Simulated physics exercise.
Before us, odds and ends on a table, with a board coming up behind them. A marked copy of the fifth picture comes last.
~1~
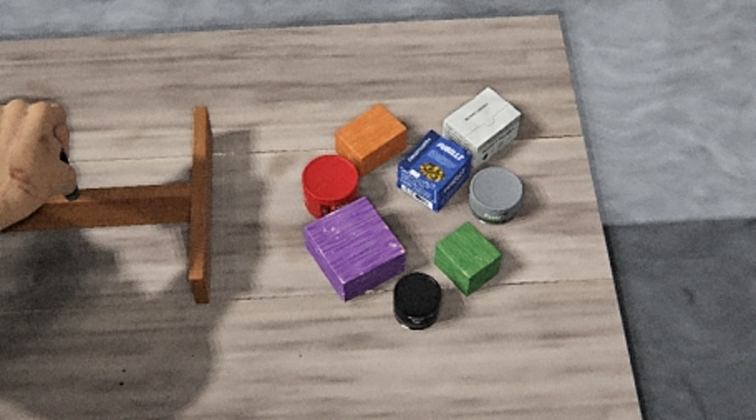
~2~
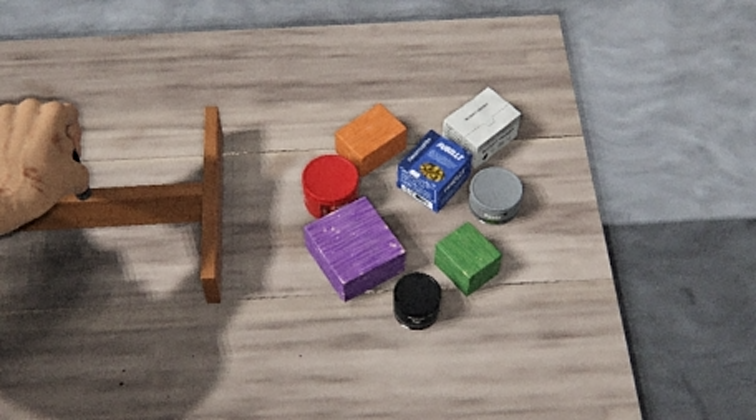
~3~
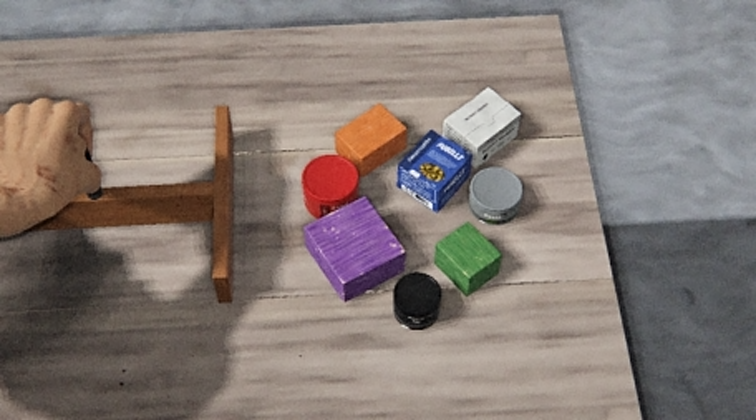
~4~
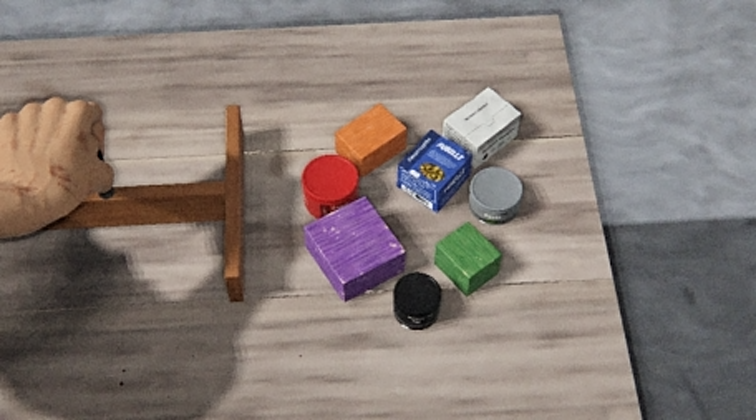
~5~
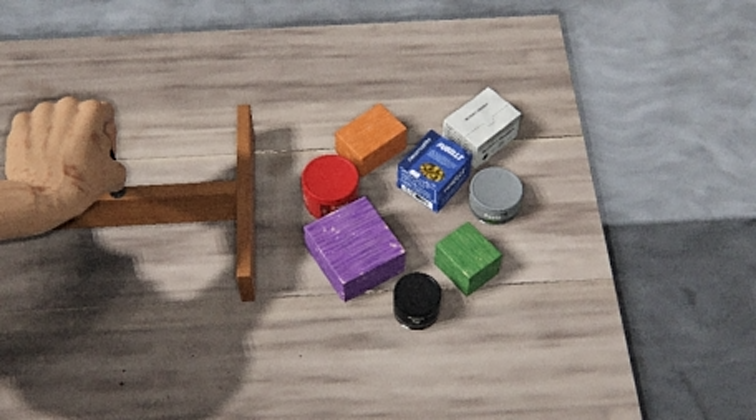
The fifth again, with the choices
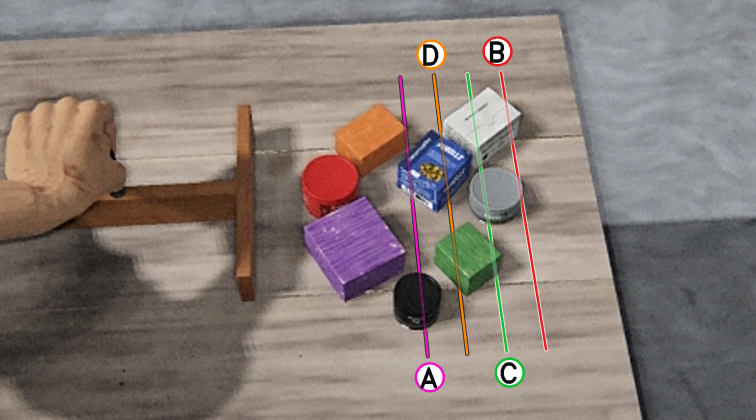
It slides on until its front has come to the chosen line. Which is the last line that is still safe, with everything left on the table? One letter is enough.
Line C.
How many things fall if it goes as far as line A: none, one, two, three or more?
In all, none.
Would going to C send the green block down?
No.
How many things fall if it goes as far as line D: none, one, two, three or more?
In all, none.
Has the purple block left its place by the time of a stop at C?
Yes.
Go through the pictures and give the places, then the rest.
In the first picture, white box (482, 128); black tub (418, 302); red tub (331, 188).
In the second picture, board (209, 188); grey jar (496, 197).
In the third picture, board (222, 187); blue packet (434, 171).
In the fourth picture, board (233, 186); orange block (371, 140).
In the fifth picture, board (244, 186); black tub (418, 302); red tub (331, 188); grey jar (496, 197).
On the marked copy, A at (413, 205); B at (522, 200); C at (485, 202); D at (449, 203).
Taking C. A third of the way, board (331, 181); orange block (376, 138); purple block (378, 250).
Two thirds of the way, board (418, 177); white box (508, 110); grey jar (521, 203).
When it is over, board (482, 173); grey jar (582, 203); green block (592, 259); nothing has fallen.
As for the rest, A is safe but short; B drops the green block and grey jar; D is safe but short.
